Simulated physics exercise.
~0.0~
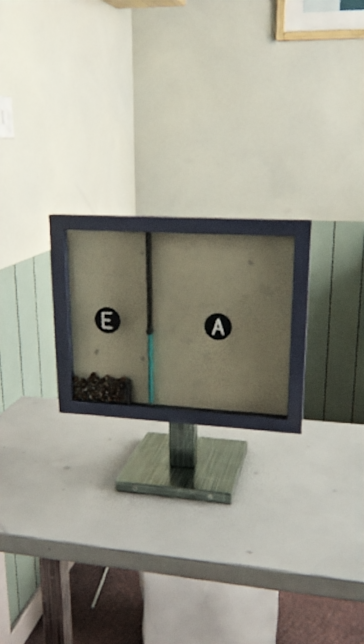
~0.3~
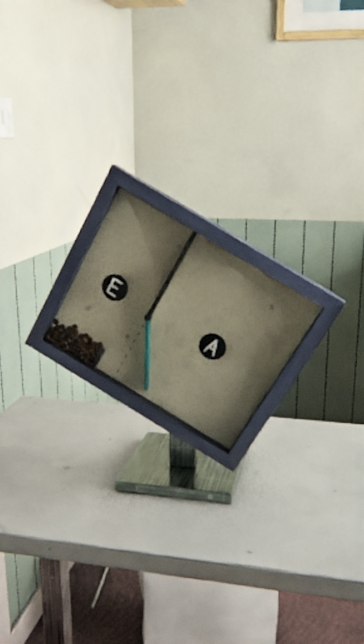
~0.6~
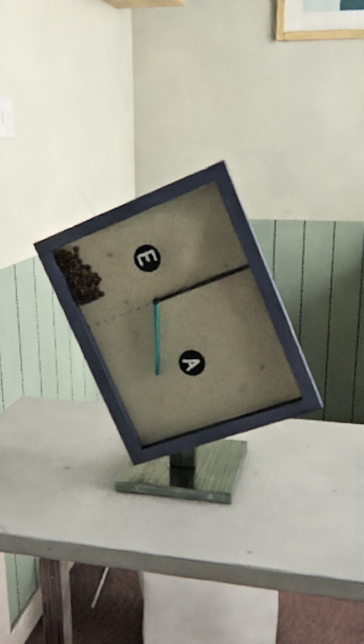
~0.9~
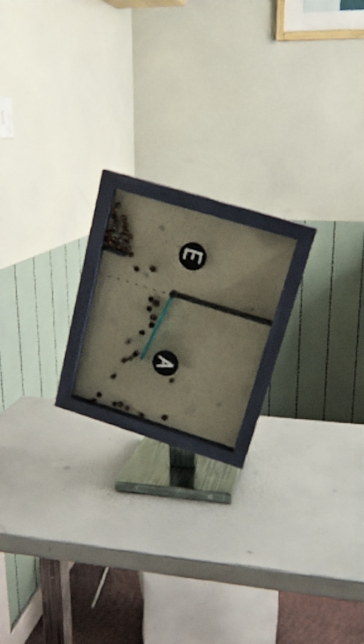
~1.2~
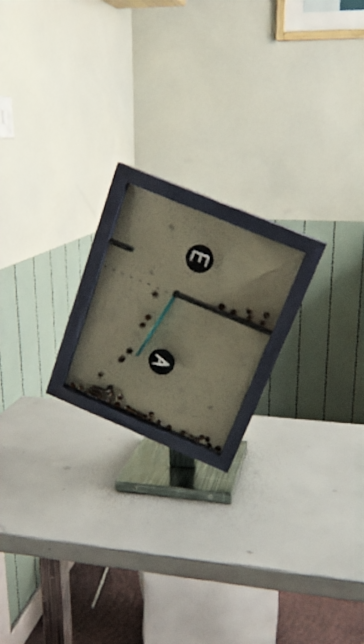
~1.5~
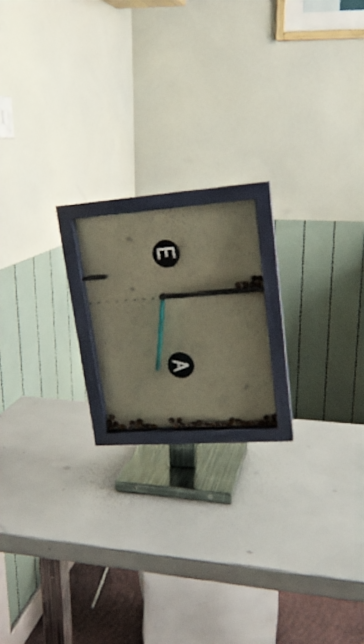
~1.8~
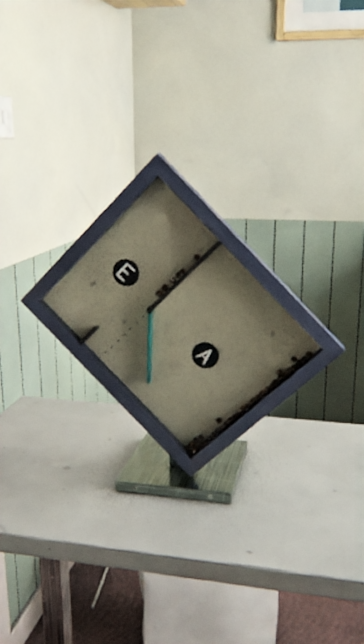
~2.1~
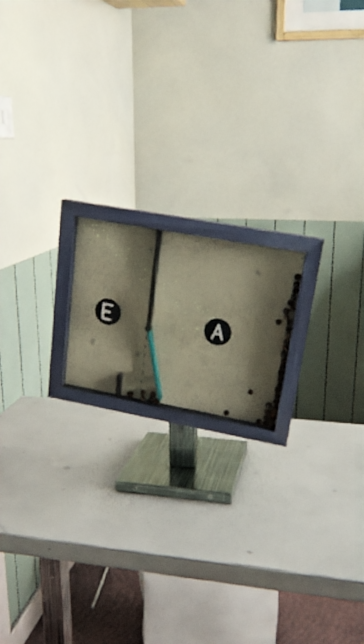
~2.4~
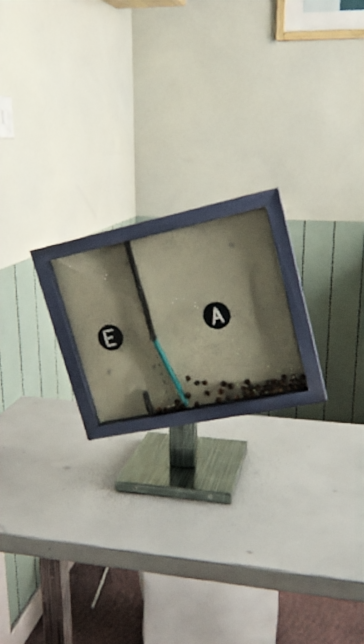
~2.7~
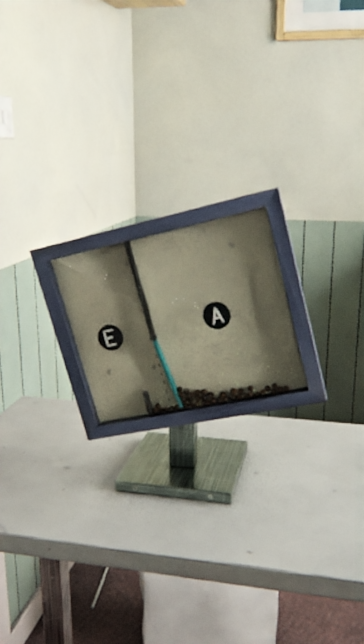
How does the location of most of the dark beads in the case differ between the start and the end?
At the start the beads are piled in the bottom left corner, on side E. By the end most of them lie along the bottom of side A, to the right of the divider.
